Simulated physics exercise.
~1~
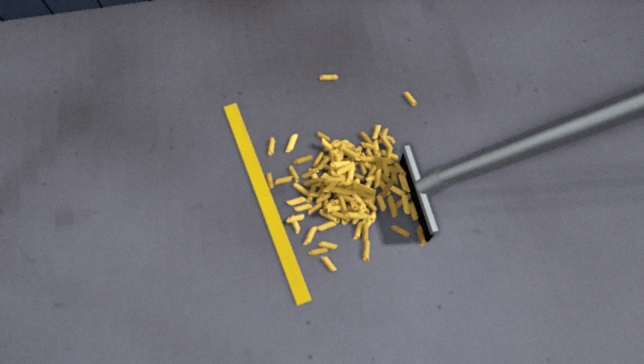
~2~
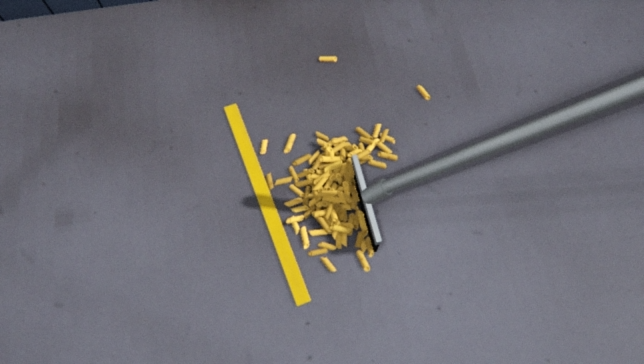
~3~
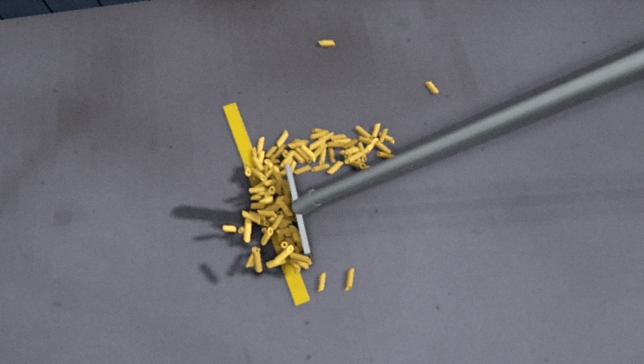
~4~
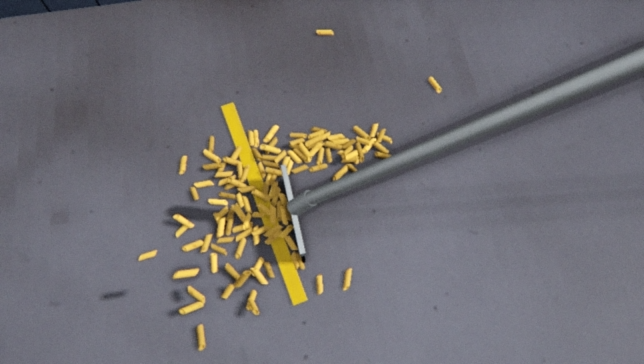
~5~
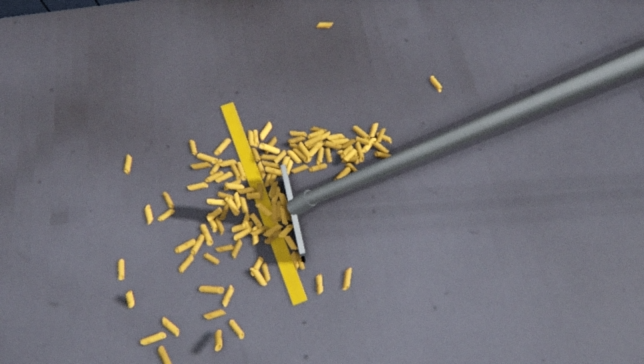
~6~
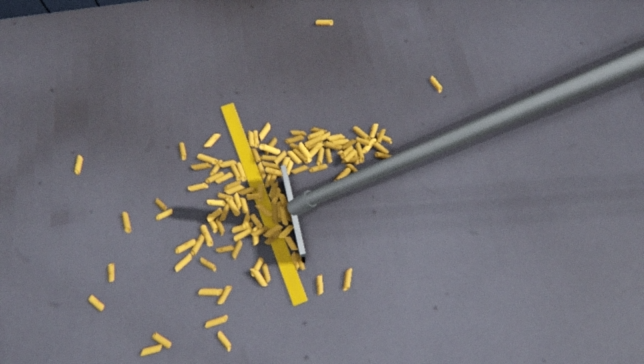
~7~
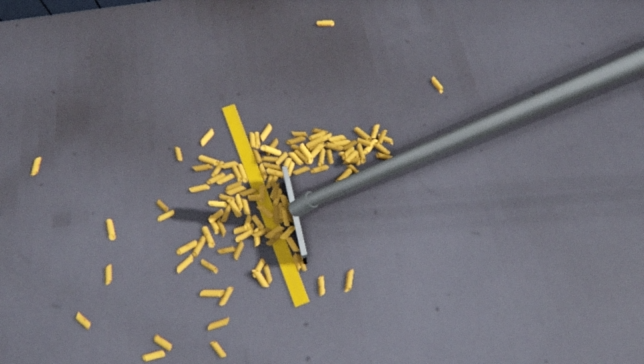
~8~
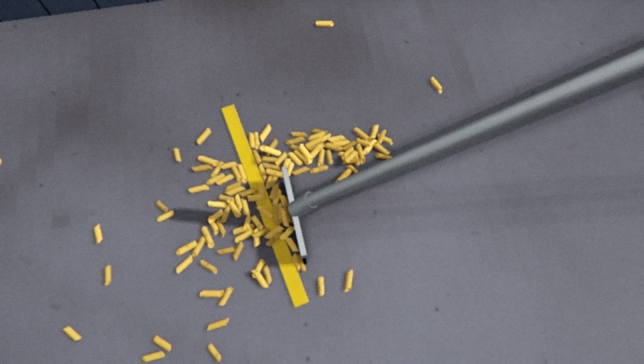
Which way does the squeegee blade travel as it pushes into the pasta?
The blade travels to the left, toward the yellow strip.
